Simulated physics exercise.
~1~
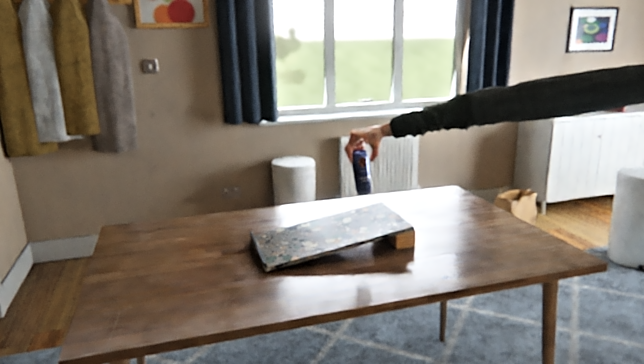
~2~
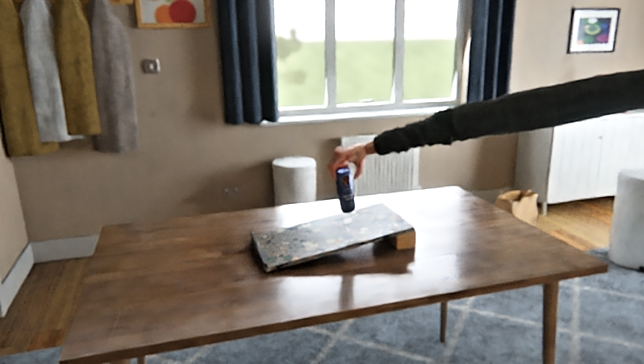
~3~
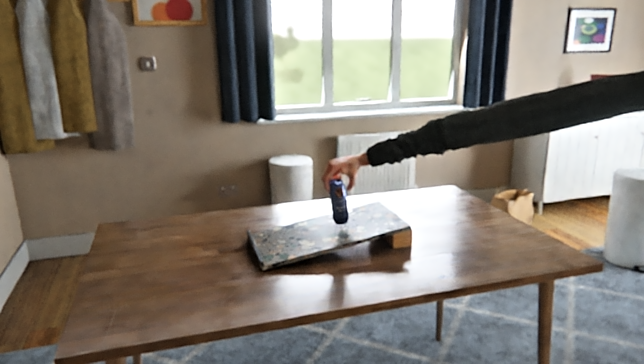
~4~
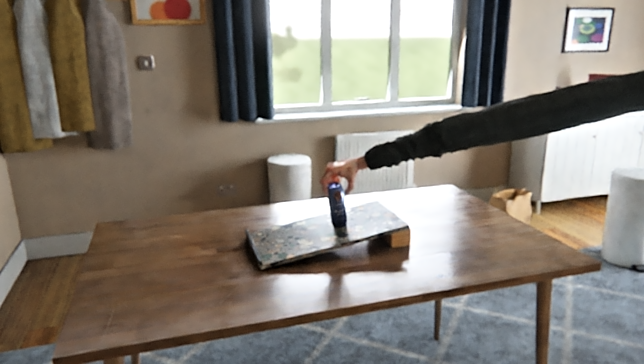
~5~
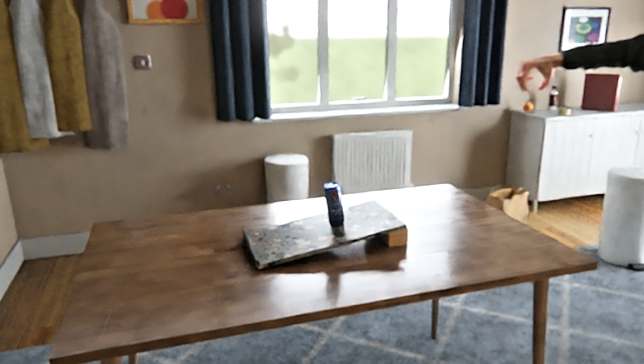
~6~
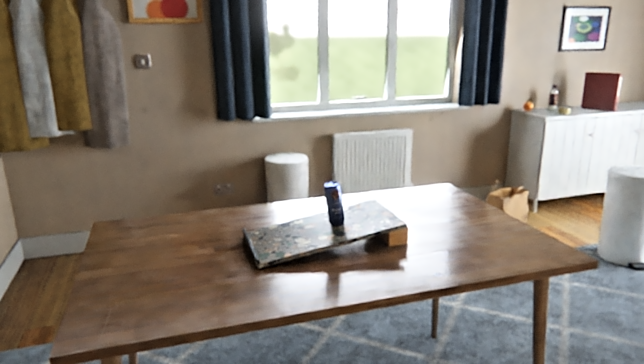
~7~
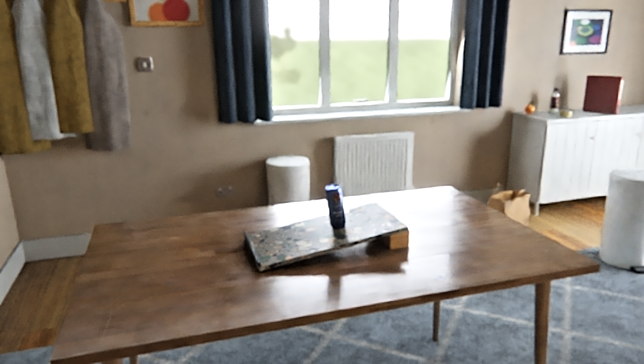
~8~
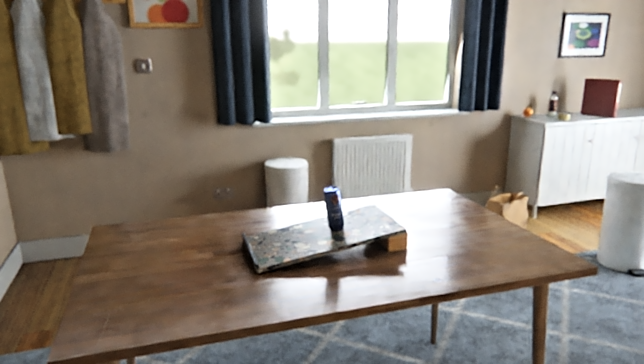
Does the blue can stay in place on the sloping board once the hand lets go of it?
Yes, the blue can stays at rest on the sloping board after the hand lets go and moves away.
